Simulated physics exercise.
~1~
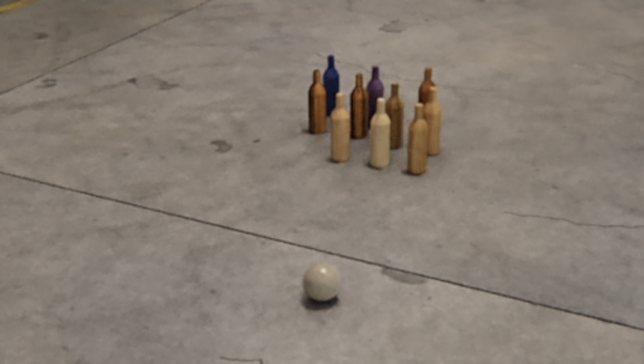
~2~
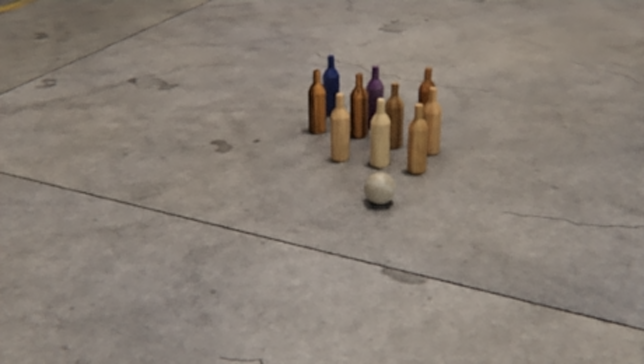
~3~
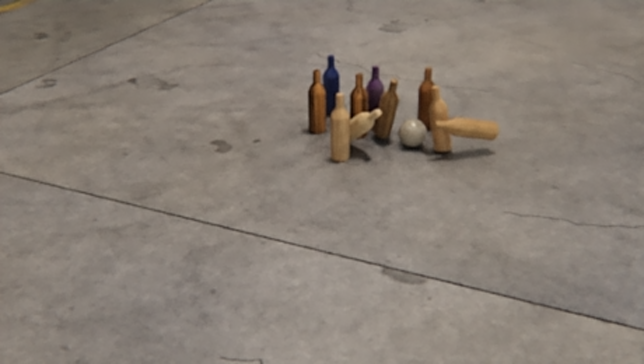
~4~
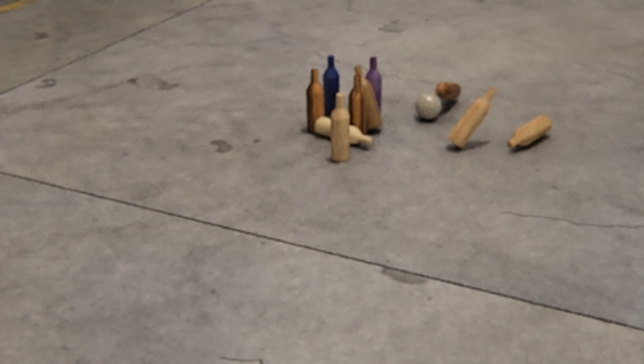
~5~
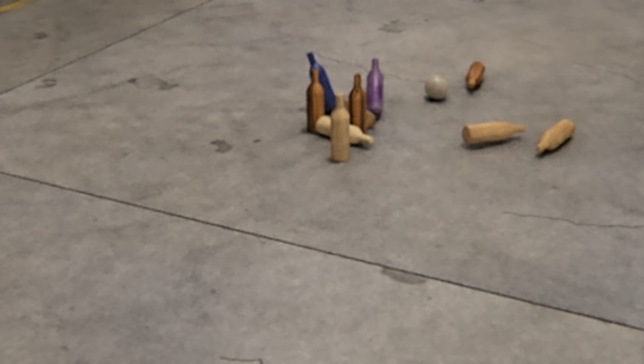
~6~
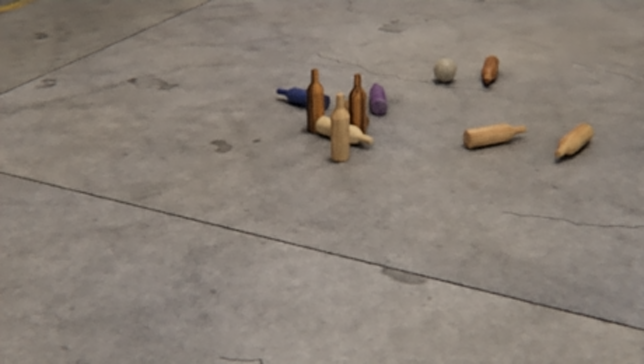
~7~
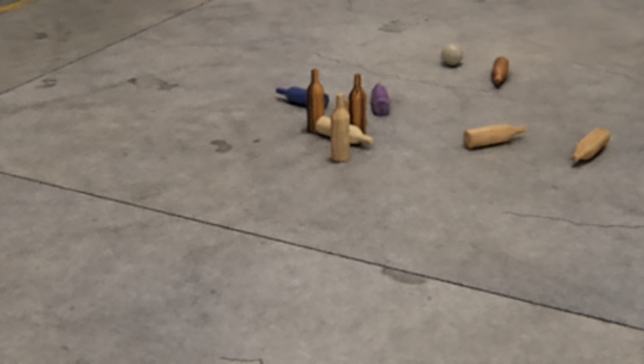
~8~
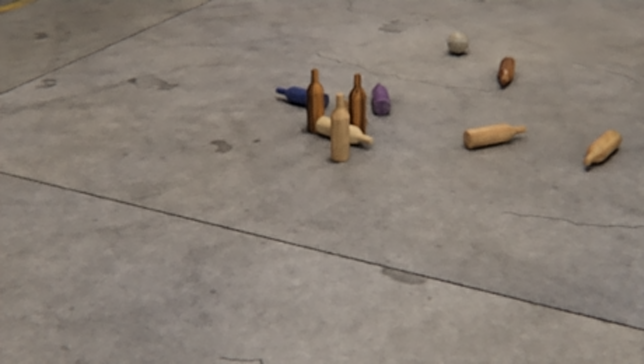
Pale ball rolling into ten bottle-shaped wooden skittles on concrete, toppling seven including the blue and purple, then rolling away behind them.
